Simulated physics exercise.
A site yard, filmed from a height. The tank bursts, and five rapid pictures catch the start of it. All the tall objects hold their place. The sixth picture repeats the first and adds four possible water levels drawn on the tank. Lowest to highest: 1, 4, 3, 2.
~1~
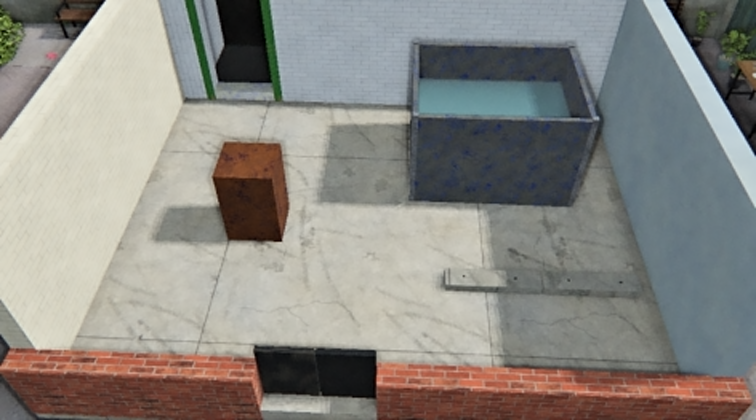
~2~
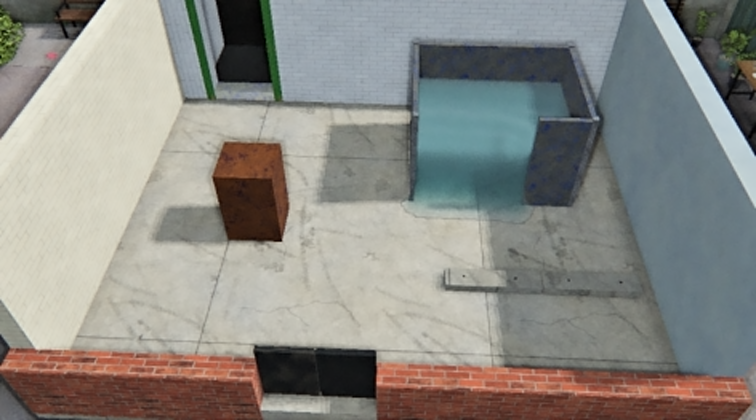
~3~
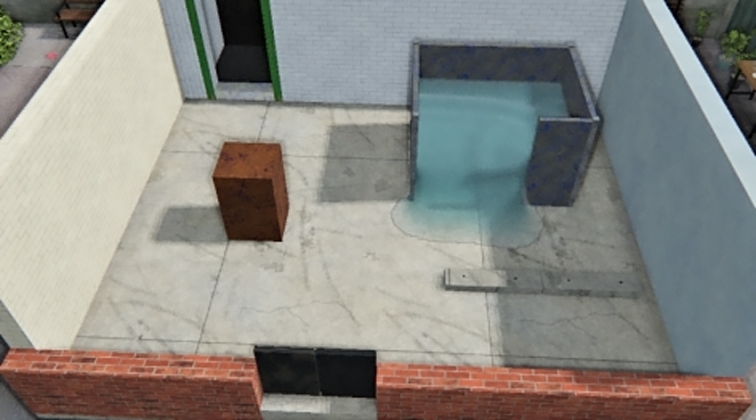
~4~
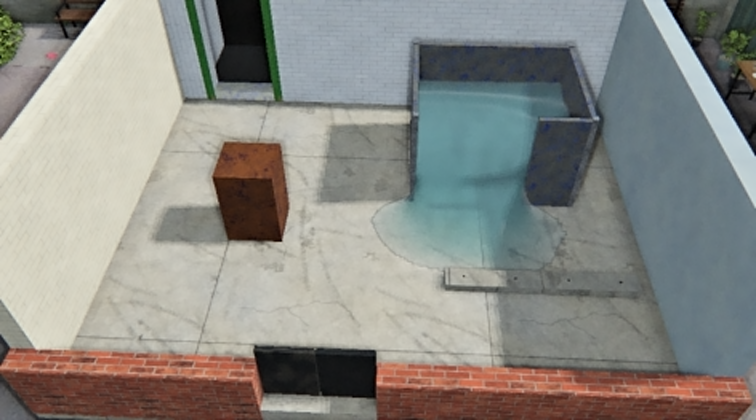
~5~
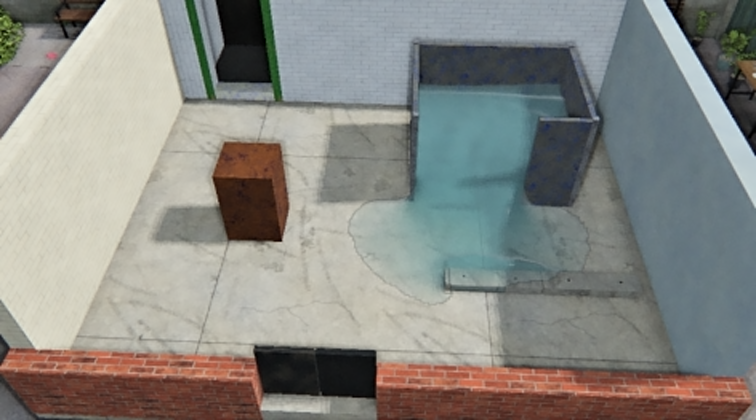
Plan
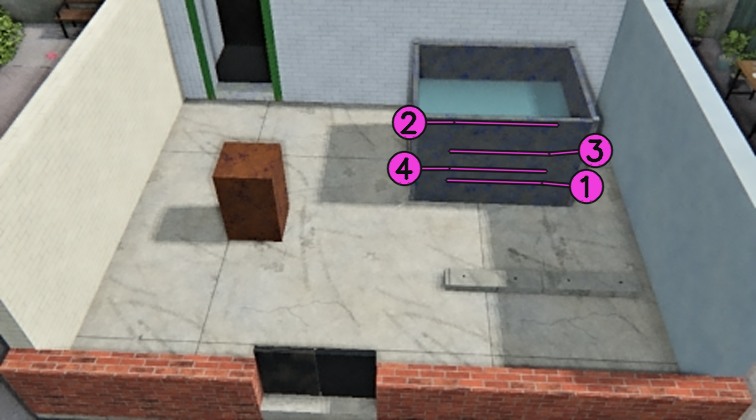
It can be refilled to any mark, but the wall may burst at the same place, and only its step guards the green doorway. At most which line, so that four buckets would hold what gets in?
Take 3.
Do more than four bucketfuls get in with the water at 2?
Yes, it does.
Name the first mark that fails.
That is mark 2.
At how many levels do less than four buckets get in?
Three of them.
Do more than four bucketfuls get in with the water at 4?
No.
In magenta, 1 at (494, 181); 2 at (505, 123); 3 at (500, 152); 4 at (497, 169); from the bottom up 1, 4, 3, 2.
For mark 1, nothing gets over.
For mark 2, about 11 bucketfuls get in.
For mark 3, a splash gets over, under a bucket.
For mark 4, nothing gets over.
